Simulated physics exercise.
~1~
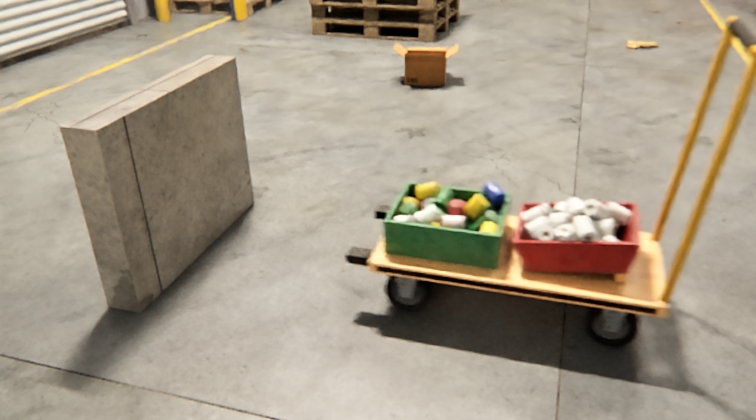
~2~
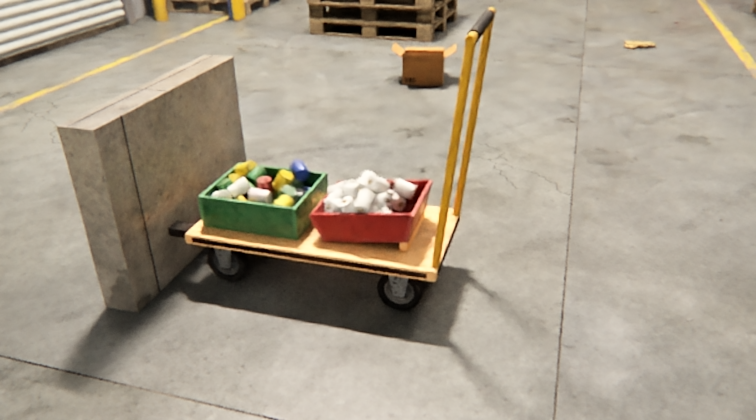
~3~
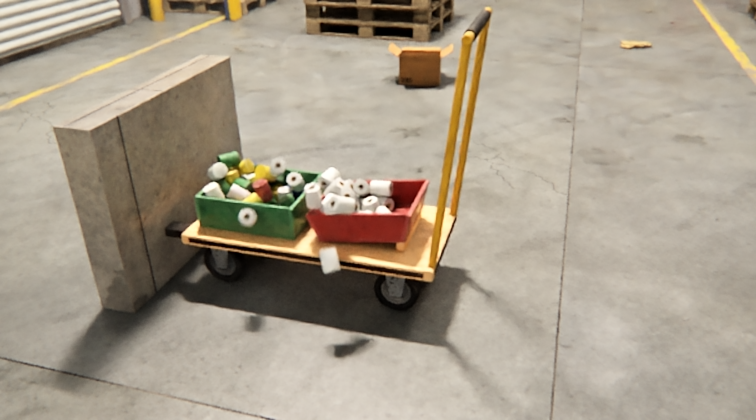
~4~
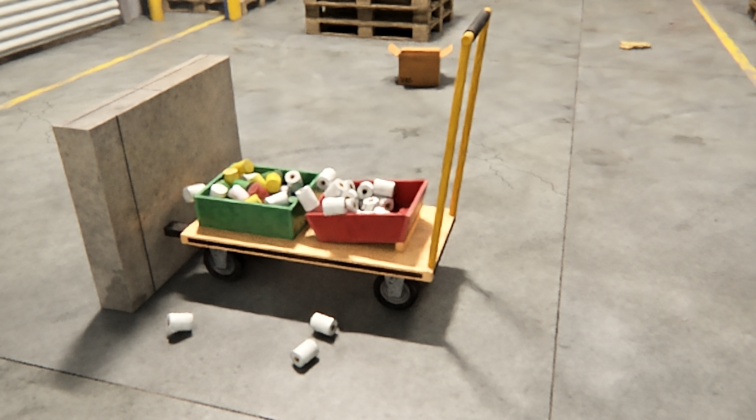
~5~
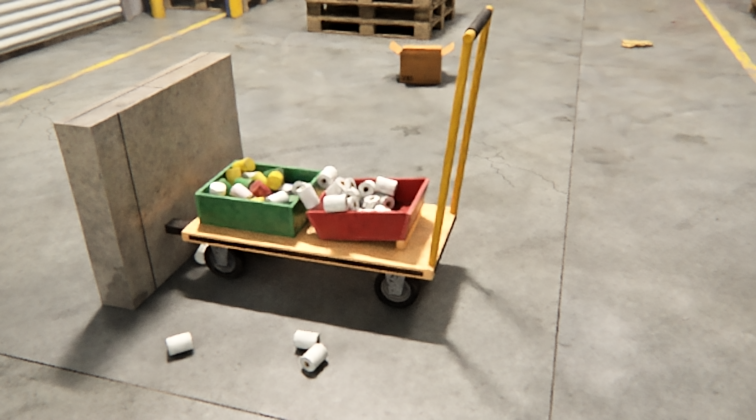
In a warehouse, a cart carrying green and red tubs rolls left into a wall, spilling white rolls onto the floor.
